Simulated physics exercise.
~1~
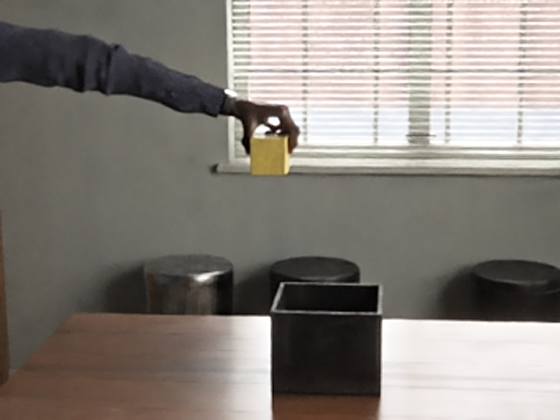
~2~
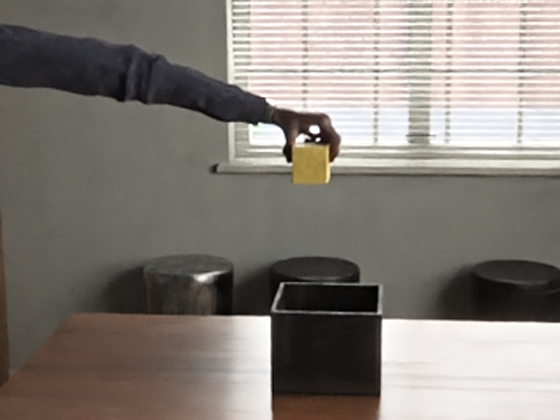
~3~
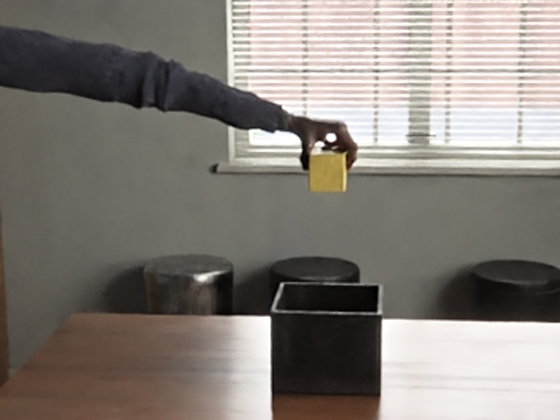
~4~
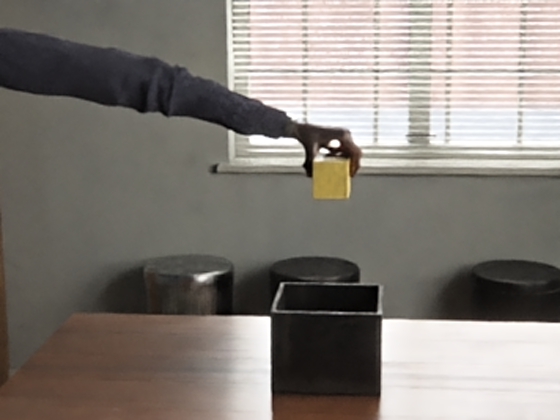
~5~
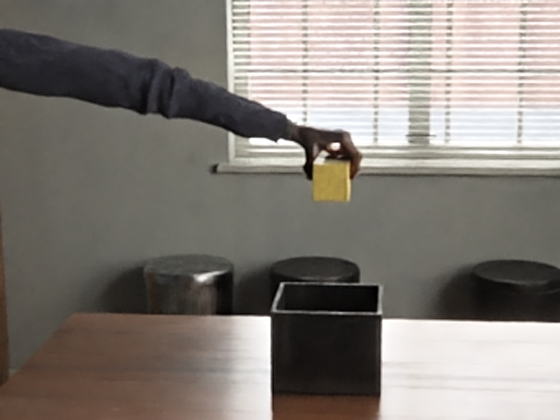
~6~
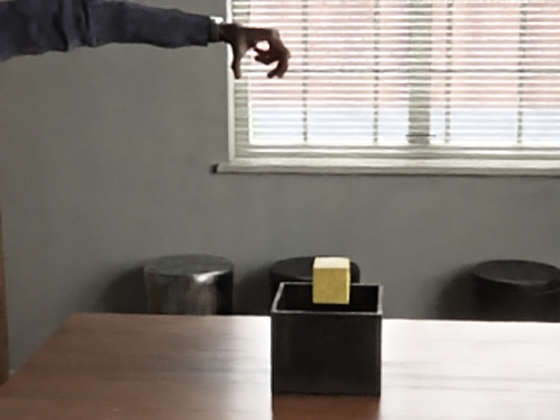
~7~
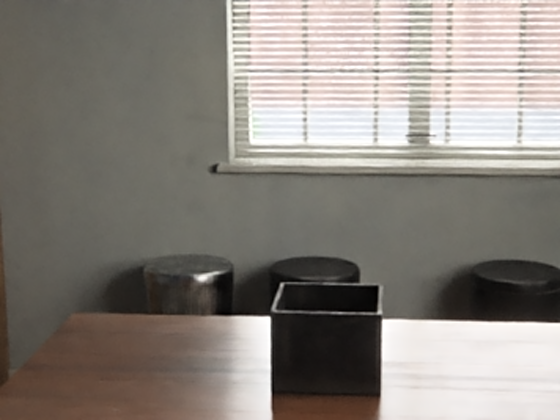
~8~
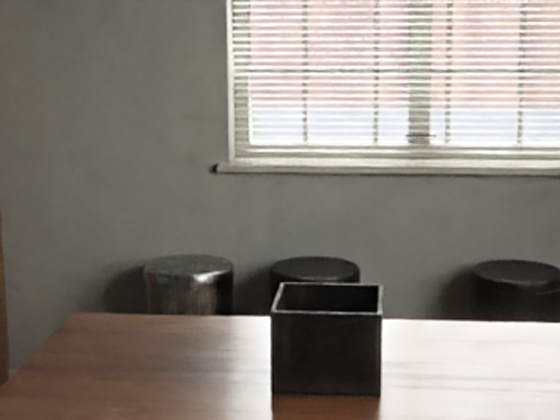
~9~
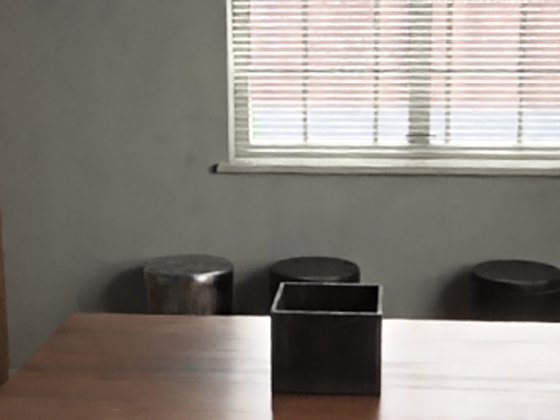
A hand held a yellow block high over a wooden table, moved it right above an open black container, and let go. The block dropped inside and out of sight as the arm drew back, leaving the container sitting still.
